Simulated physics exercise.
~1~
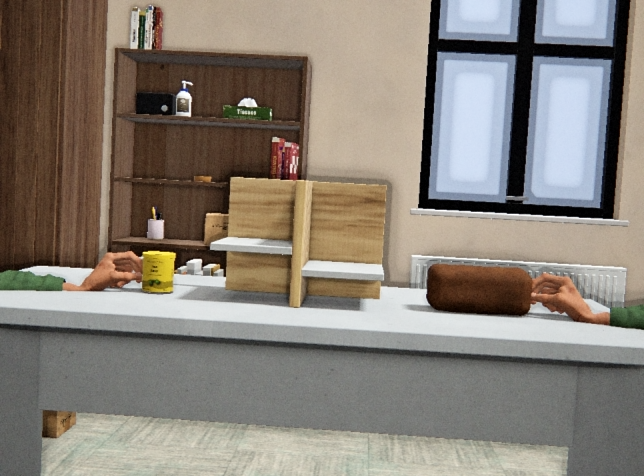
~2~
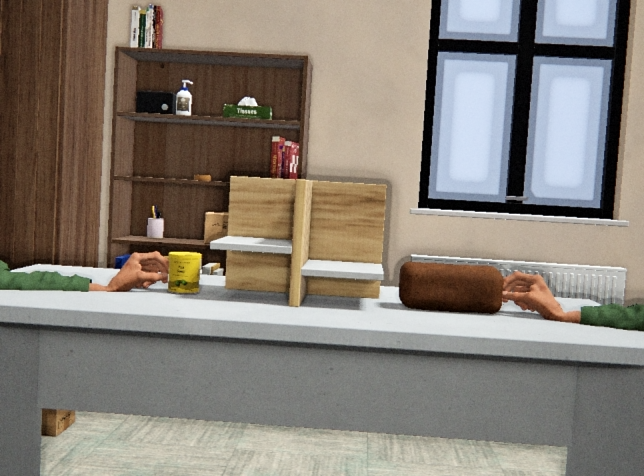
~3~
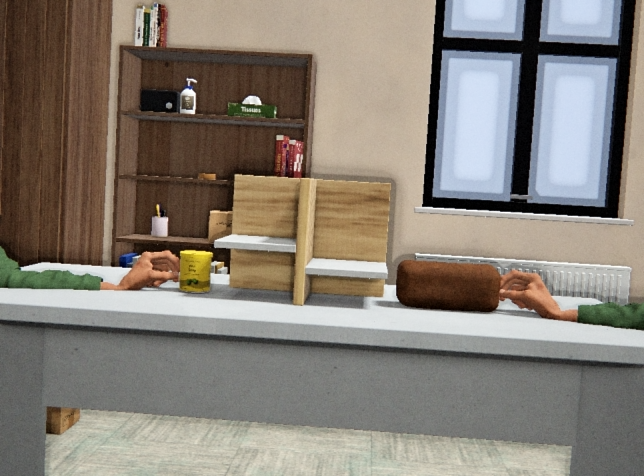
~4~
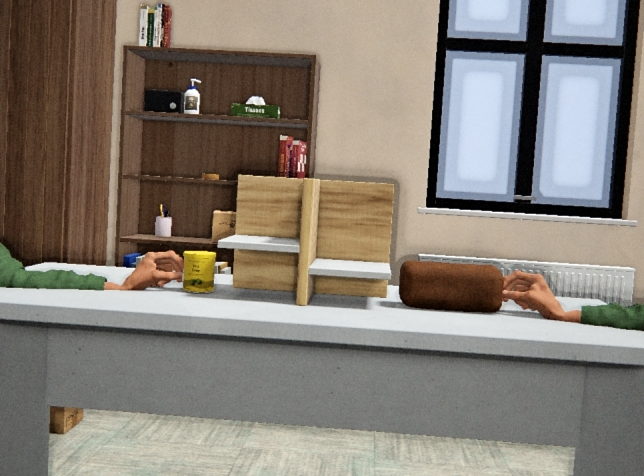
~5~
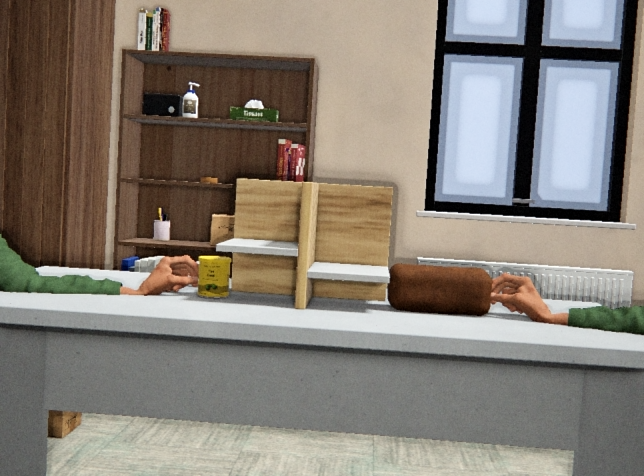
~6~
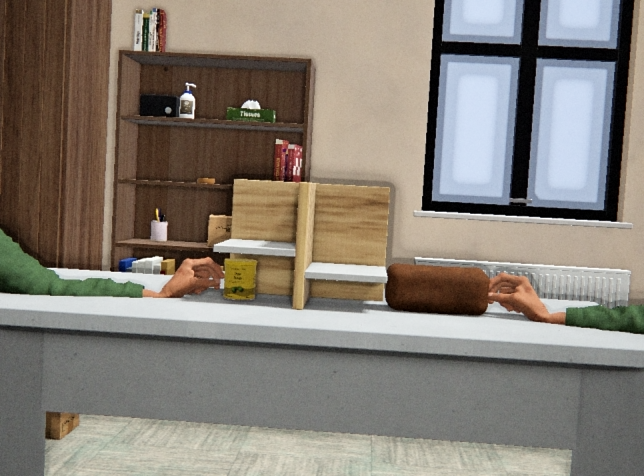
Two hands in green sleeves reach in from either side of a pale table in a room, seen from the front by a slightly swaying camera. Between them stands a wooden rack with a low white shelf on each side of a central post, with a dark bookcase and a window behind. The left hand pushes an upright yellow tin right while the right hand slides a brown loaf left. Both pause briefly, then move closer to the rack. Finally the tin slips under the left shelf, while the loaf, too tall, stops at the right shelf's edge.
